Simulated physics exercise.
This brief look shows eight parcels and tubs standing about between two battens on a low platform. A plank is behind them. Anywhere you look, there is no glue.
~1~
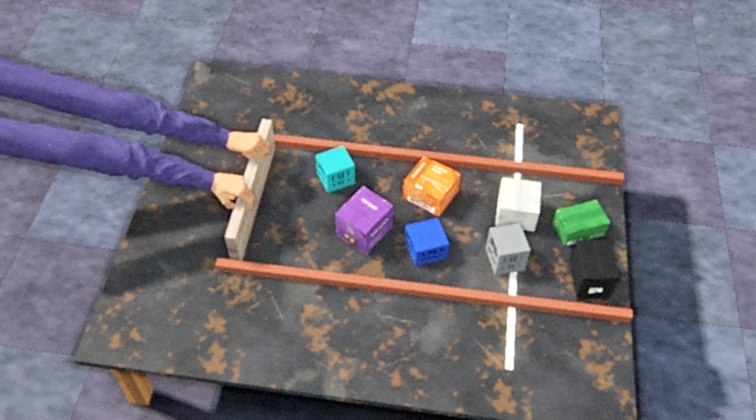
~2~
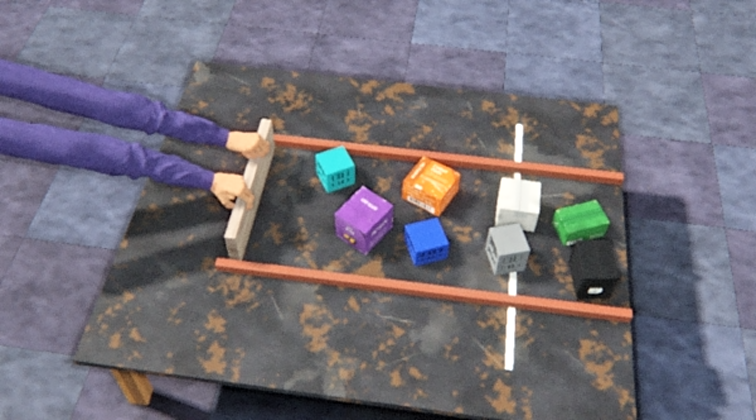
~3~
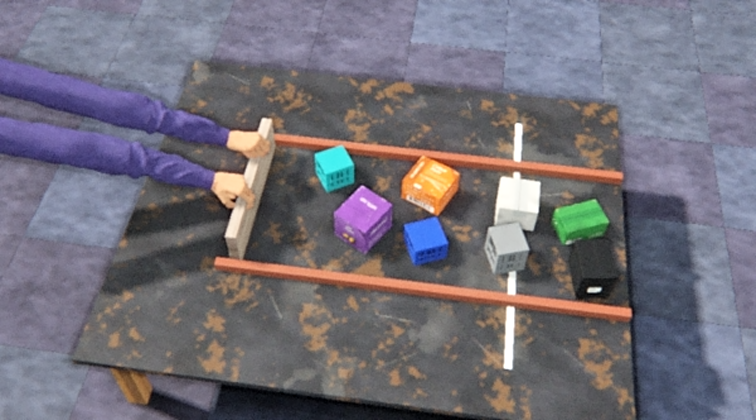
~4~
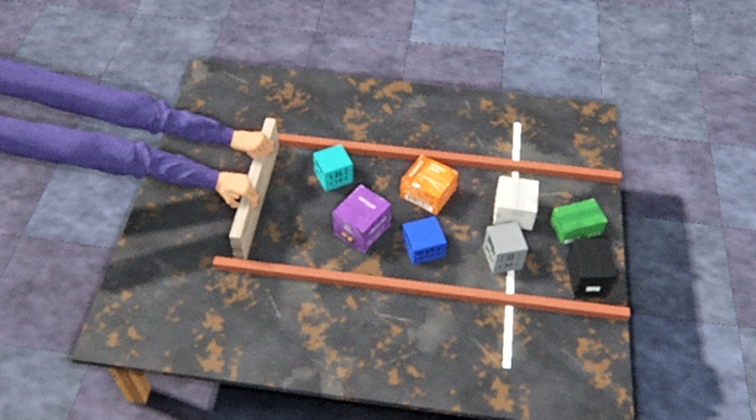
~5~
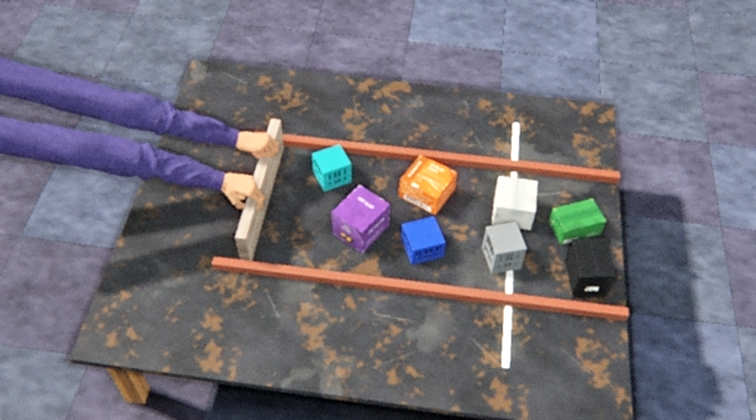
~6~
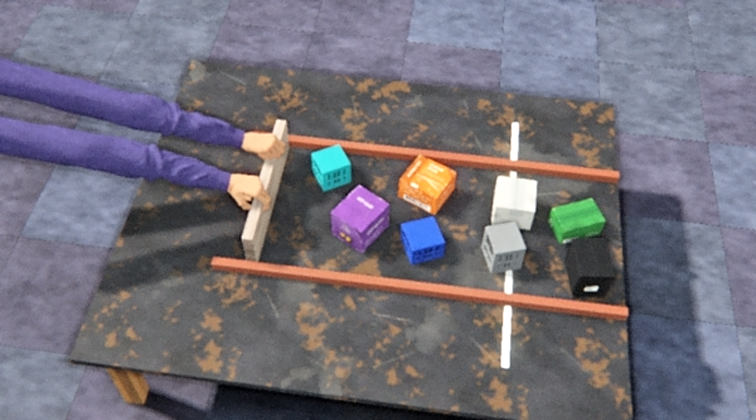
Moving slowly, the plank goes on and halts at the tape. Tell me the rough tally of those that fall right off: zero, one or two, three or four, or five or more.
Tally: One or two.
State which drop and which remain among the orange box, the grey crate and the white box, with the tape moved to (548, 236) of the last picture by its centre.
Lab note: Orange box is safe; grey crate comes off; white box is safe.
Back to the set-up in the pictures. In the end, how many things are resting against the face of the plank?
Contact count: 2.
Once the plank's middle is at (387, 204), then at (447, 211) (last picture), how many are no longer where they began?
First position 4; second position 7.
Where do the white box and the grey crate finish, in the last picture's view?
White box: About (600, 222); grey crate: About (602, 266).
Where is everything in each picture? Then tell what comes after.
The first frame shows black tote (593, 270); green box (581, 223); white box (518, 205); plank (252, 189); tape (515, 233).
The second frame shows green box (580, 223); plank (252, 189).
The third frame shows white box (517, 204); purple box (363, 220).
The fourth frame shows black tote (590, 269); blue crate (424, 240).
The fifth frame shows green box (577, 222); grey crate (504, 248).
The sixth frame shows black tote (589, 269); green box (576, 221); white box (514, 203); plank (268, 190); tape (511, 231).
A little later, none off yet; black tote at rest near (589, 269); green box at rest near (576, 221); white box at rest near (514, 203).
Next, none off yet; black tote moving near (592, 270); green box shifted about its own width near (609, 229); white box shifted about its own width near (564, 210).
When it is over, the number that fall off is one or two; down, green box and black tote.
